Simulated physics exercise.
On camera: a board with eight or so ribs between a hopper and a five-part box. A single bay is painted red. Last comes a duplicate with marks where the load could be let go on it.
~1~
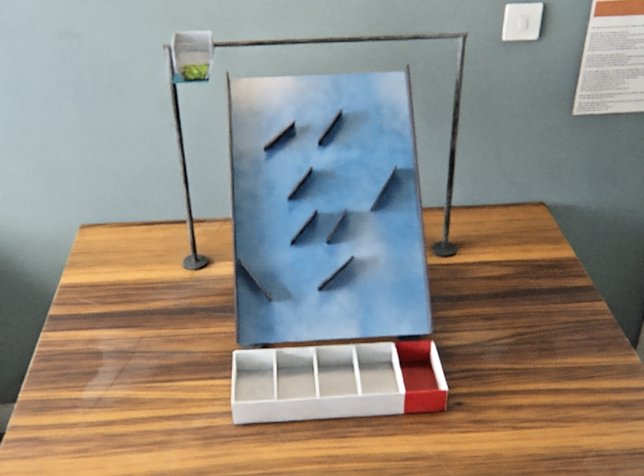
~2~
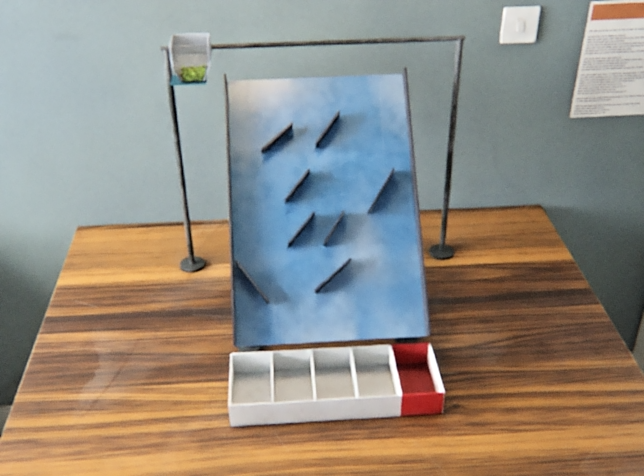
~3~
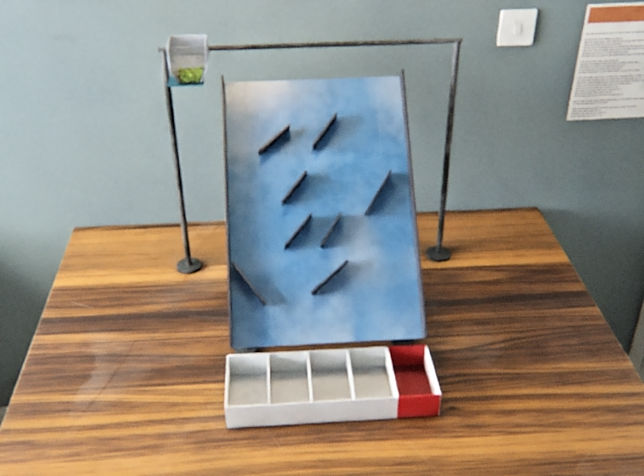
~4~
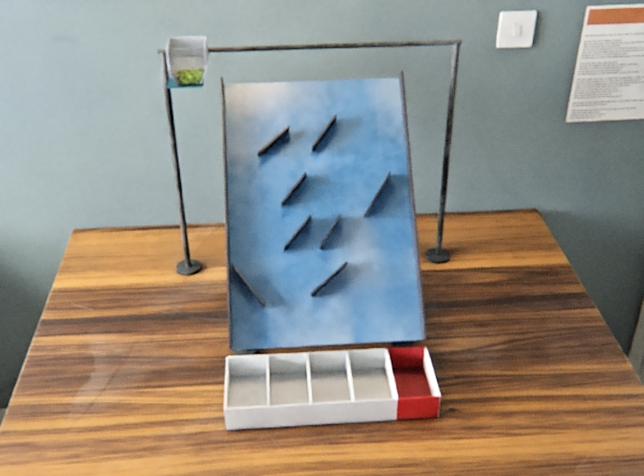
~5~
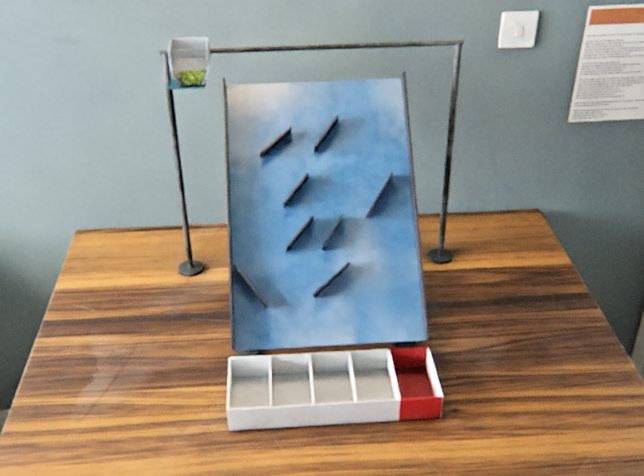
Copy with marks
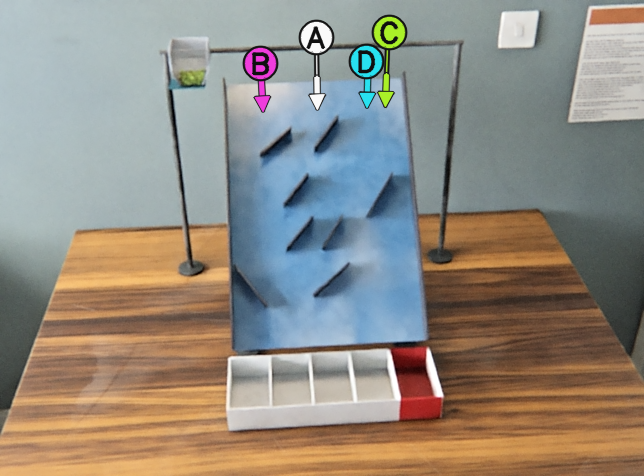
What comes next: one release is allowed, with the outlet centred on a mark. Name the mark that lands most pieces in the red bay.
Best: C.
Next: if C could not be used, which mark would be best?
It is D.
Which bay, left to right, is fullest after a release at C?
It is the fifth one.
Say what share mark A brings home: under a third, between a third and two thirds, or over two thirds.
Under a third.
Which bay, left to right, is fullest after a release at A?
The second.
On the marked copy, mark A meets the board at (317, 104); mark B meets the board at (262, 106); mark C meets the board at (385, 101); mark D meets the board at (367, 102).
With A, not one piece in the red bay, almost all in other bays.
With B, not one piece in the red bay, almost all in other bays, about a tenth held on the board.
With C, roughly half in the red bay, roughly a third in other bays, about a tenth outside the box.
With D, roughly a quarter in the red bay, the larger part in other bays, just a few outside the box.
